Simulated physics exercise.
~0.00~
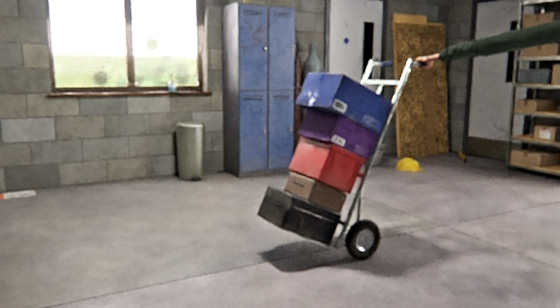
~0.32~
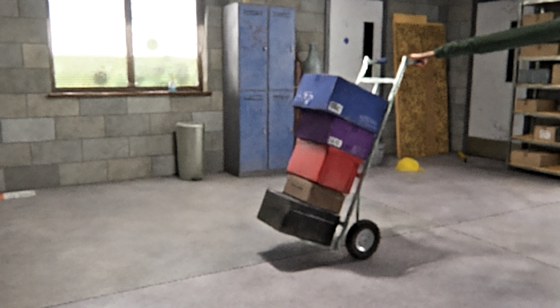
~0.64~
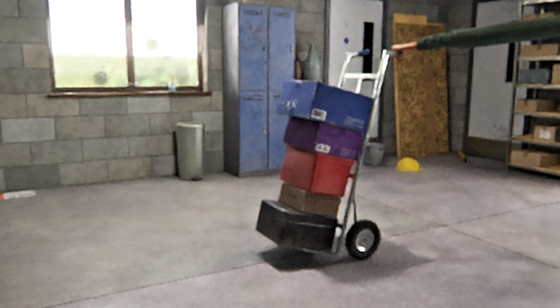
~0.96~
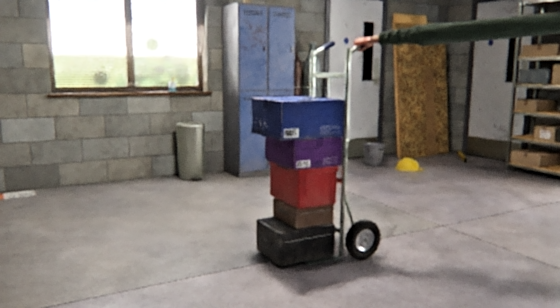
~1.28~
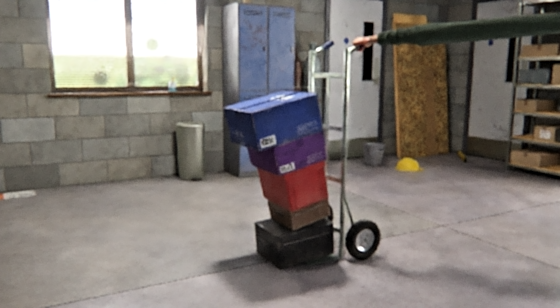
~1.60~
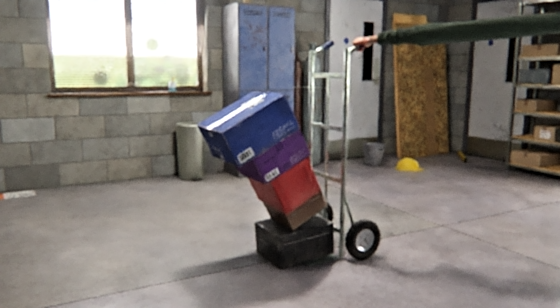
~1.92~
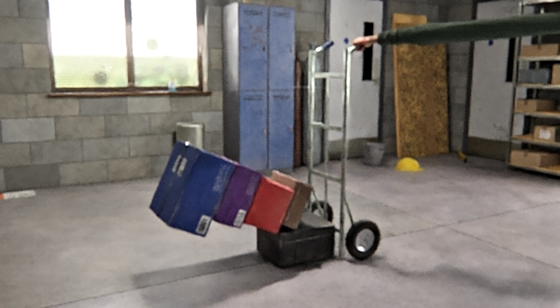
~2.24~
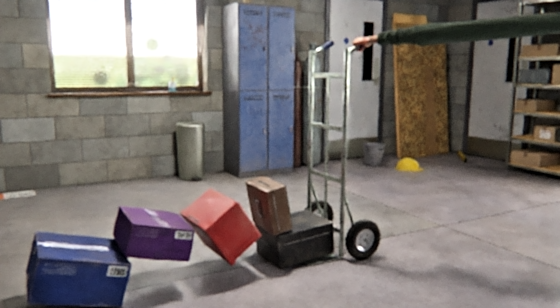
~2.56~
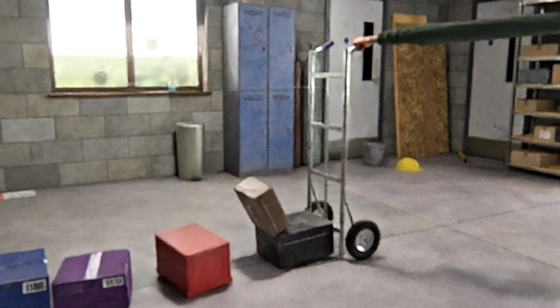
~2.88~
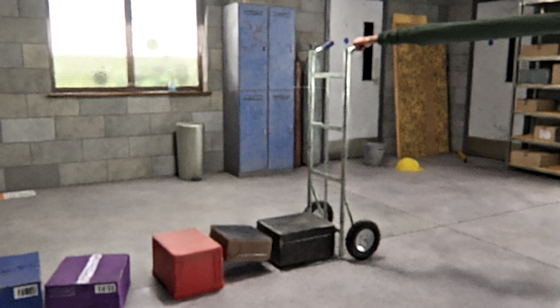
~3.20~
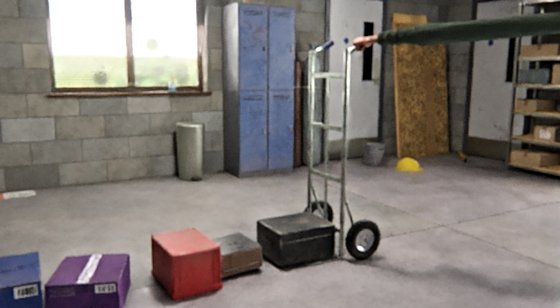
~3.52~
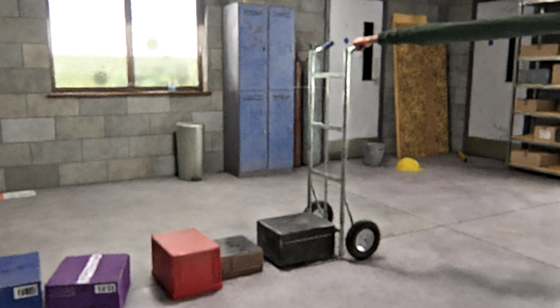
The clip shows a hand swinging a sack truck stacked with five boxes upright, after which the upper boxes lean and topple left. Blue, purple, red and brown boxes end up spread across the floor, while the black one stays at the base of the standing truck, still held.
